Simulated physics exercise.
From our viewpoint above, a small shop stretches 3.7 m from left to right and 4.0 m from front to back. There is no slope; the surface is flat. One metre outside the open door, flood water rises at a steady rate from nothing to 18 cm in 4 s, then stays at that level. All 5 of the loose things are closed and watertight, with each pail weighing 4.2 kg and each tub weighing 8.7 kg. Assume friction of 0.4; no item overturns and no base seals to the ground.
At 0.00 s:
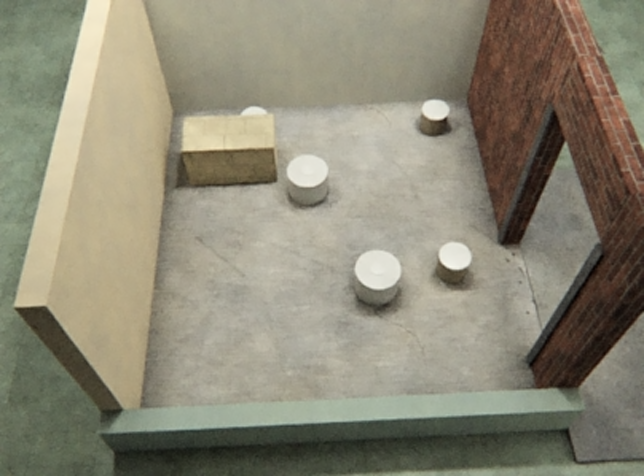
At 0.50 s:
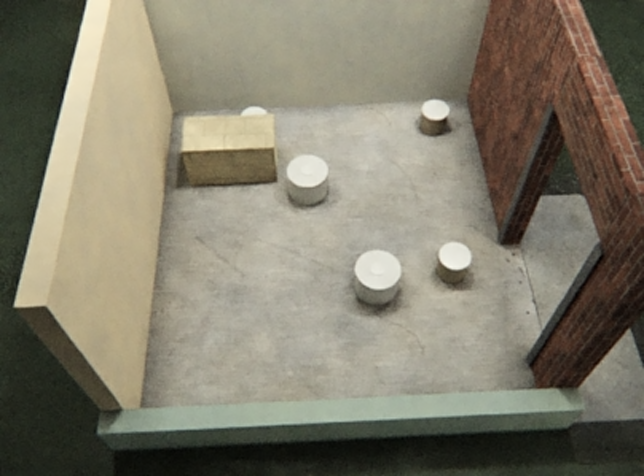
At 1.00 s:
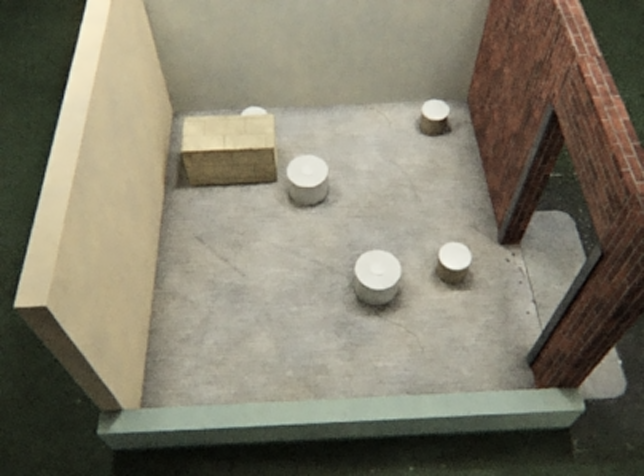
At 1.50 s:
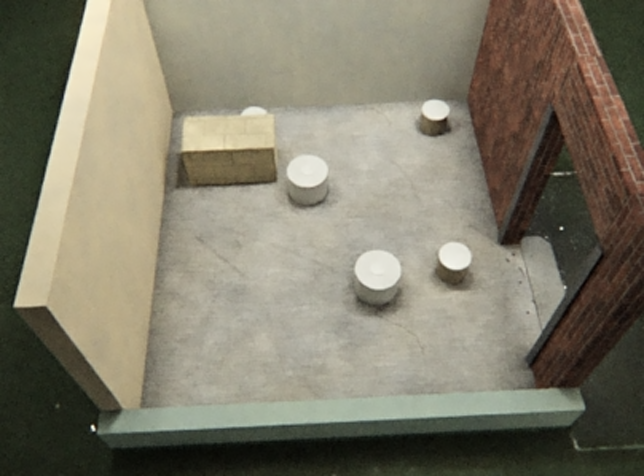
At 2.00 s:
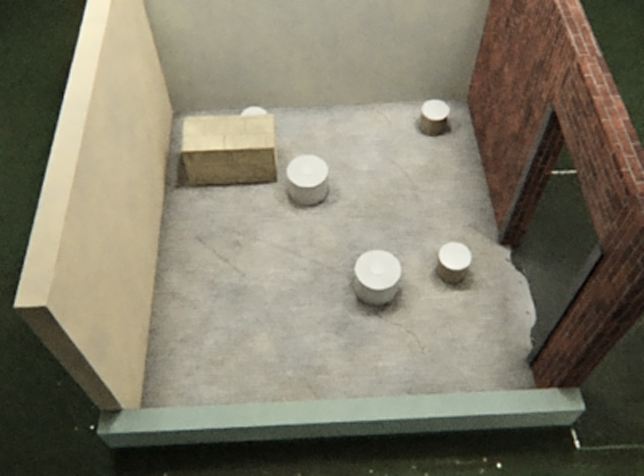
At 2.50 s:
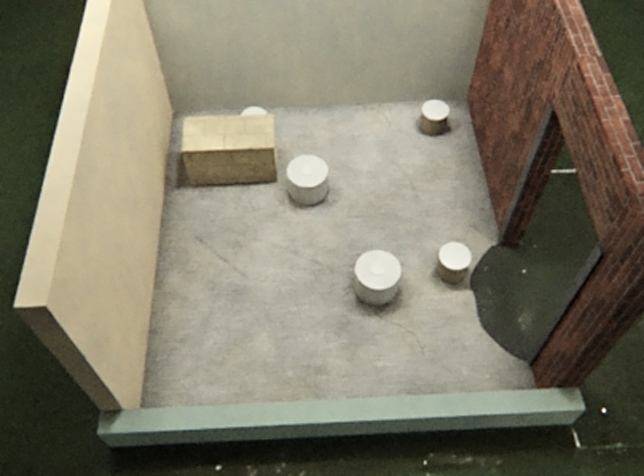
Dark water spreads through the brick wall's doorway onto the grey floor as objects stay still.
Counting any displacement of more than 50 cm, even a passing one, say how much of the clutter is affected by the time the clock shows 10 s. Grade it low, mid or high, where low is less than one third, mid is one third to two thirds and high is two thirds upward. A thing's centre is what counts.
Grade: Mid.
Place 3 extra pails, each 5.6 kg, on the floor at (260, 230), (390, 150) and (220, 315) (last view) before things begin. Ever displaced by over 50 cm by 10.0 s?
One: Beyond it. Two: Within it. Three: Beyond it.
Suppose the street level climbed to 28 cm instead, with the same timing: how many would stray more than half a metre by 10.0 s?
Then it comes to 5.
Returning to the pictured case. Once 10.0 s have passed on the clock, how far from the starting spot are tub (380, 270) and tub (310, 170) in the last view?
Shifts: 250 cm / 60 cm.
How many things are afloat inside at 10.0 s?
Total: 2.
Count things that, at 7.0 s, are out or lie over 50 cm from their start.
It comes to 2.
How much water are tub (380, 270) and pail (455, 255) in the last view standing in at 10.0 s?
Some 10 cm at the first, some 4 cm at the second.
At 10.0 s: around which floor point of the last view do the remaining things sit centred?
(311, 150).
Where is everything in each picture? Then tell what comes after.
The first frame shows a pail at (436, 110), on the bottom; a pail at (455, 256) rests on the ground; water covers 0.0 m2; 0 of 5 have shifted.
The second frame shows a pail at (436, 110), on the bottom; a pail at (455, 256), on the bottom; water covers 0.0 m2; 0 of 5 have shifted.
The third frame shows a pail at (436, 110), on the bottom; a pail at (455, 256), on the bottom; 0.0 m2 under water; 0 of 5 have shifted.
The fourth frame shows a pail at (436, 110) rests on the ground; a pail at (455, 256) rests on the ground; water covers 0.0 m2; 0 of 5 have shifted.
The fifth frame shows a pail at (436, 110) rests on the ground; a pail at (455, 256) rests on the ground; water covers 0.0 m2; 0 of 5 have shifted.
The sixth frame shows a pail at (436, 110) rests on the ground; a pail at (455, 256) rests on the ground; water covers 0.4 m2; 0 of 5 have shifted.
After 3.5 s 0 of 5 are over 50 cm from their spots; 0 afloat.
After 4.5 s 1 of 5 are over 50 cm from their spots; 0 afloat.
After 7.0 s 2 of 5 are over 50 cm from their spots; 0 afloat.
After 10.0 s 3 of 5 are over 50 cm from their spots, and 3 have been at some point; 2 afloat.
